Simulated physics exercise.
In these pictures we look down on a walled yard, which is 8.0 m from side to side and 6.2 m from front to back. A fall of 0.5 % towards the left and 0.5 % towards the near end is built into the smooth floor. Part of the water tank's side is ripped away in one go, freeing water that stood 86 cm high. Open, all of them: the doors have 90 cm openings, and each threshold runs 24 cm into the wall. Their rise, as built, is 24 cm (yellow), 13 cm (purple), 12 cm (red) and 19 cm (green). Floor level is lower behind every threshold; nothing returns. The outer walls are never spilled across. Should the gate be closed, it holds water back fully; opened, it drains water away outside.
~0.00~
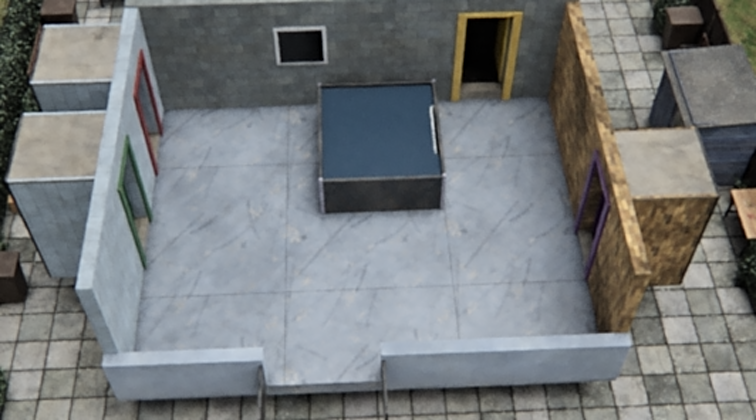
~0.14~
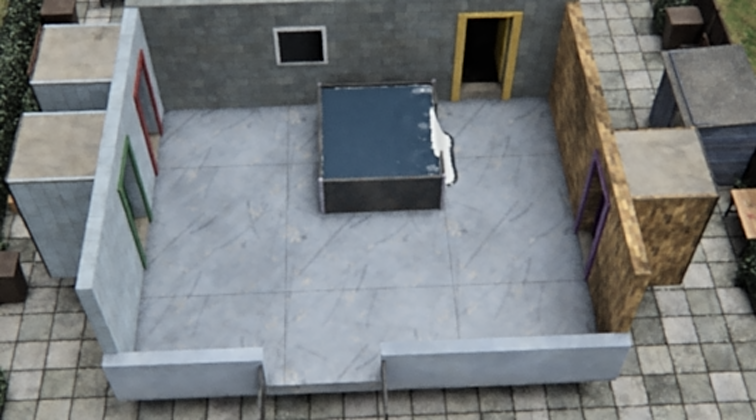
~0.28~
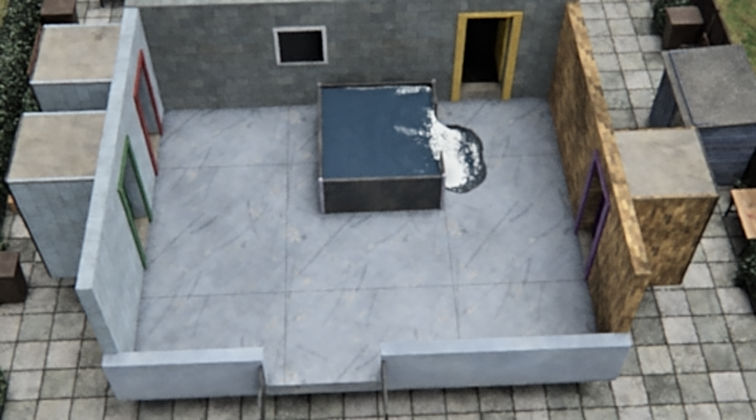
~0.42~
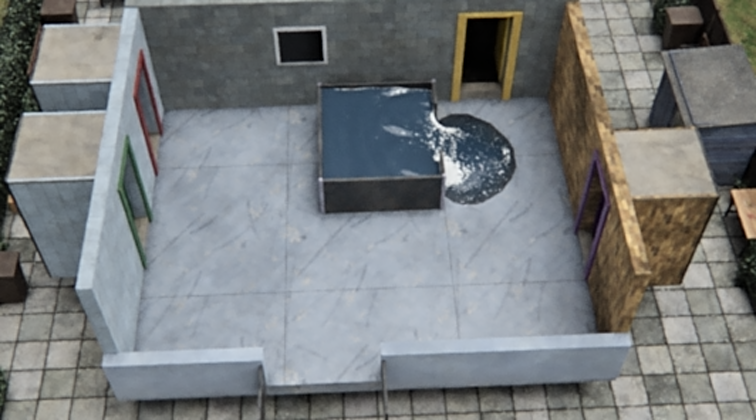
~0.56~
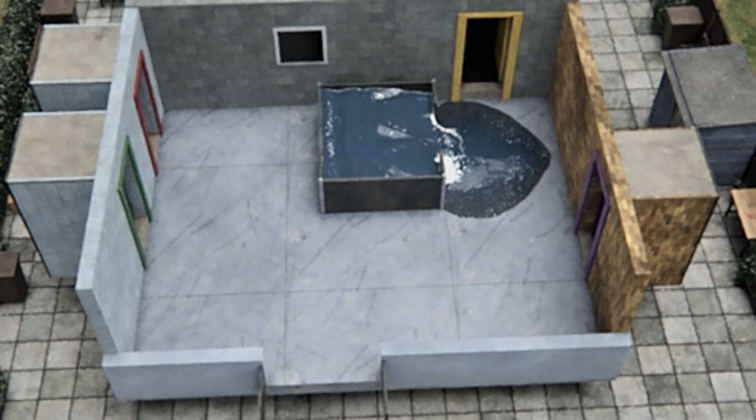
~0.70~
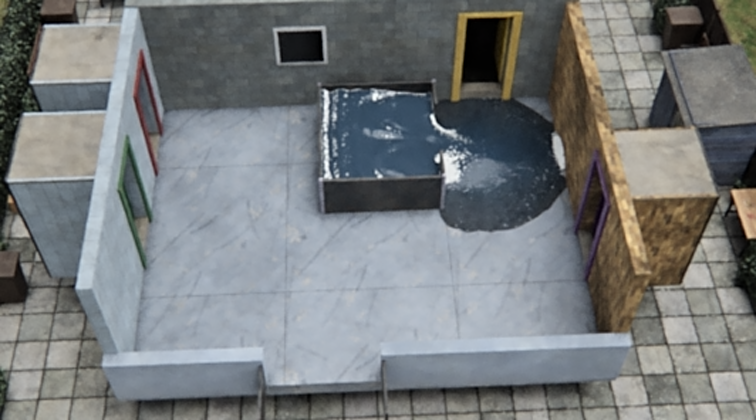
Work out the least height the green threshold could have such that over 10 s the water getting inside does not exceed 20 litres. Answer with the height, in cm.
The least height is about 10.5 cm.
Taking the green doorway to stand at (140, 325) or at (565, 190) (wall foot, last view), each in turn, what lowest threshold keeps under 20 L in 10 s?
About 12.5 cm for the first and 34 cm for the second.
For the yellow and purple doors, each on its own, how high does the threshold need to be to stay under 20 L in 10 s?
About 22 cm at yellow and about 13.5 cm at purple.
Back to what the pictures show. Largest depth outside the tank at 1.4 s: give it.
62 cm.
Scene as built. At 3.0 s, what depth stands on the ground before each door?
Lab note, depth in cm: Yellow 26; purple 16; red 0; green 0.
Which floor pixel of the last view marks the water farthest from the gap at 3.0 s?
At about (600, 358).
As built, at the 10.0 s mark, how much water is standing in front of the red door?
Depth: Near 10.5 cm.
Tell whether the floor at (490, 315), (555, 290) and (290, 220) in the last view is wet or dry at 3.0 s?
Listed order - soaked through, soaked through, unwetted.
After 1.4 s water covers 20 % of the floor, deepest (62 cm) near (545, 99); it has not reached the green door.
After 3.0 s water covers 30 % of the floor, deepest (36 cm) near (545, 99); it has not reached the green door.
After 10.0 s water covers 95 % of the floor, deepest (17 cm) near (131, 378); 13 cm at the green door, 0 litres in over its 19 cm threshold.
At the green door as built, the water arrived by 6.1 s and peaked near 16 cm at 8.2 s.
With a threshold of 9 cm, 36 litres would have come in within the 10 s; with 12.5 cm, 8 litres. So under 20 litres takes about 10.5 cm.
